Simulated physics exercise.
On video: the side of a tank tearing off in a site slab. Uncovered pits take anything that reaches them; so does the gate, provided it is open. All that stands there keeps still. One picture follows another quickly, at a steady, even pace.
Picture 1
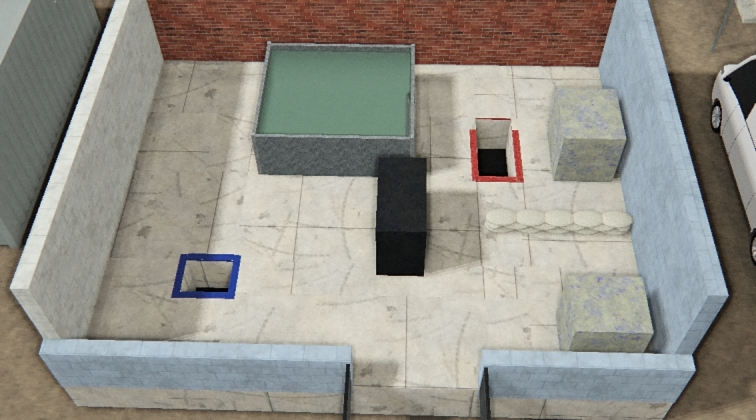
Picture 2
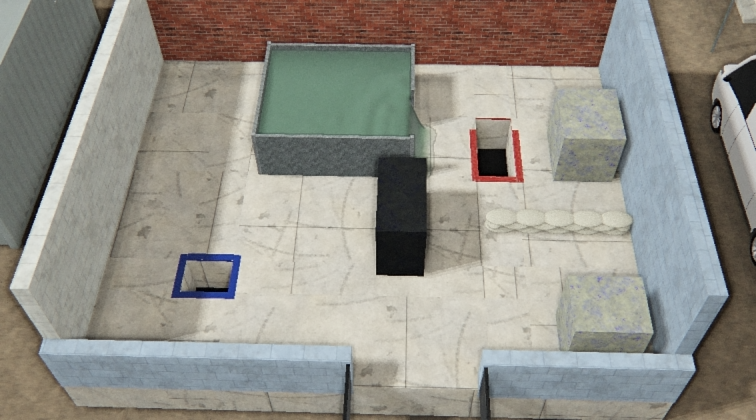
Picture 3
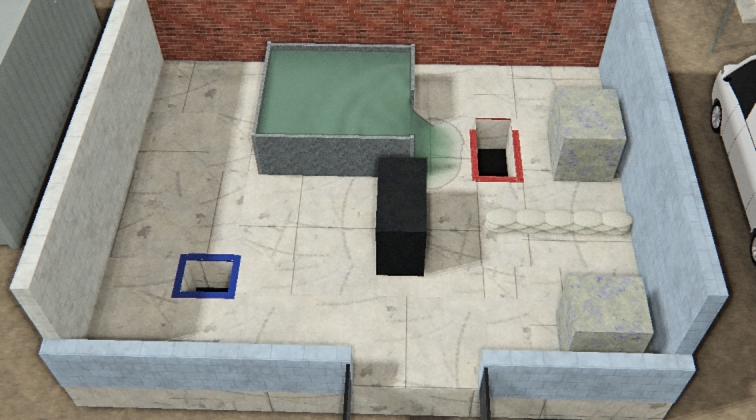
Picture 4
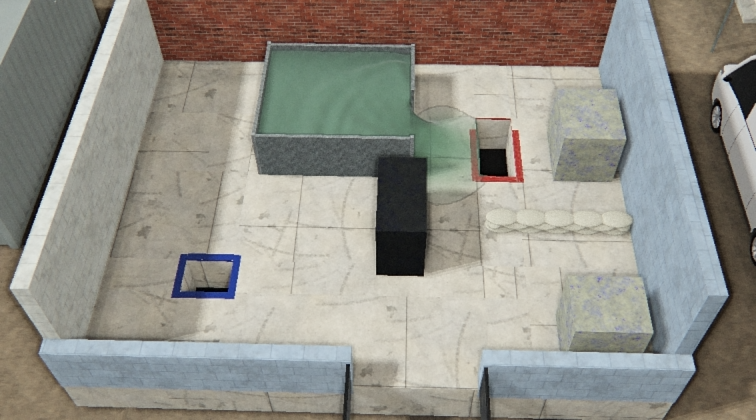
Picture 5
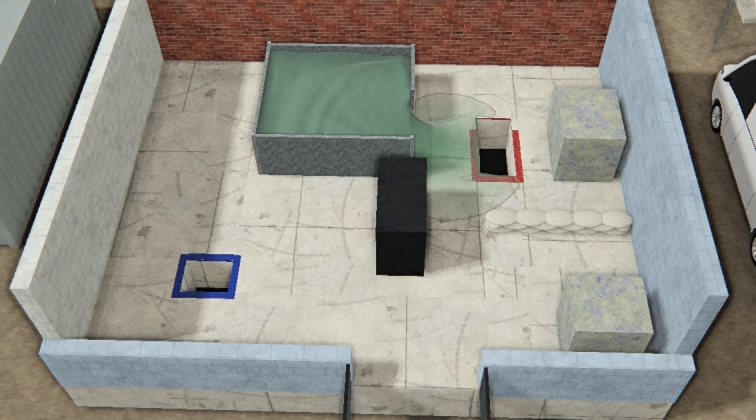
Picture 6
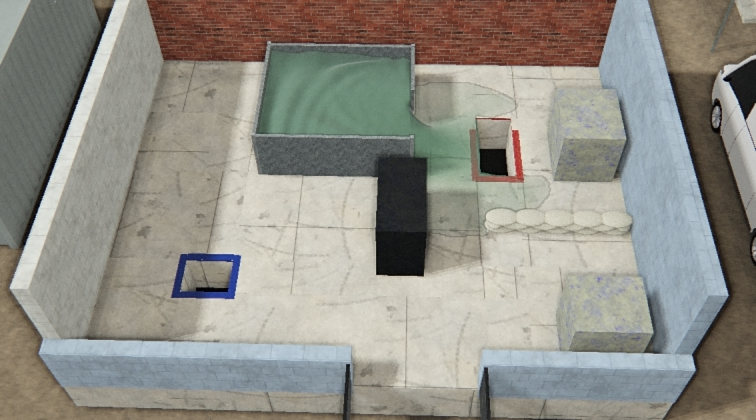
Green water pouring from the right side of a grey tank in a walled yard, spreading around a red-edged square hole.
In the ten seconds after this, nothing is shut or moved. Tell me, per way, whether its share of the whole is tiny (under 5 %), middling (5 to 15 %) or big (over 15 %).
My prediction: I expect the gate to account for a fraction below five per cent, I expect the blue pit to account for a fraction below five per cent, I expect the red pit to account for upward of fifteen per cent.
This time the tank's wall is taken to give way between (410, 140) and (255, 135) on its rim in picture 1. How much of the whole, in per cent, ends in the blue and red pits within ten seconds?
Near enough: Blue 25 percent, red 8 percent.
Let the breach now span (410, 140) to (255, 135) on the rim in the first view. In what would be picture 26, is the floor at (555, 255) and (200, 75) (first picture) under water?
Result, point by point: Unwetted; unwetted.
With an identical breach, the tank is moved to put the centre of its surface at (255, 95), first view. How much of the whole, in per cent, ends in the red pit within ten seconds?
The red pit ends up with 50 per cent.
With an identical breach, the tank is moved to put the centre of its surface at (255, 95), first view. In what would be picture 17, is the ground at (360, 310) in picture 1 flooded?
Result: Inundated.
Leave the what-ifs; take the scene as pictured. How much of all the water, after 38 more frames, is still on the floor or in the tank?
Estimate: 52 %.
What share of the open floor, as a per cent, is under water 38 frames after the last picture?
Roughly 45 percent, I'd say.
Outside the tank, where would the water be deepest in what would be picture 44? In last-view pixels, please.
Near (618, 219).
A moment on, water covers 15 % of the floor; the gate 0 %, the blue pit 0 %, the red pit 12 %.
Next, water covers 25 % of the floor; the gate 0 %, the blue pit 0 %, the red pit 21 %.
Then, water covers 30 % of the floor; the gate 0 %, the blue pit 0 %, the red pit 32 %.
Later, water covers 45 % of the floor; the gate 1 %, the blue pit 0 %, the red pit 47 %.
In the end, water covers 50 % of the floor; the gate 3 %, the blue pit 0 %, the red pit 60 %.
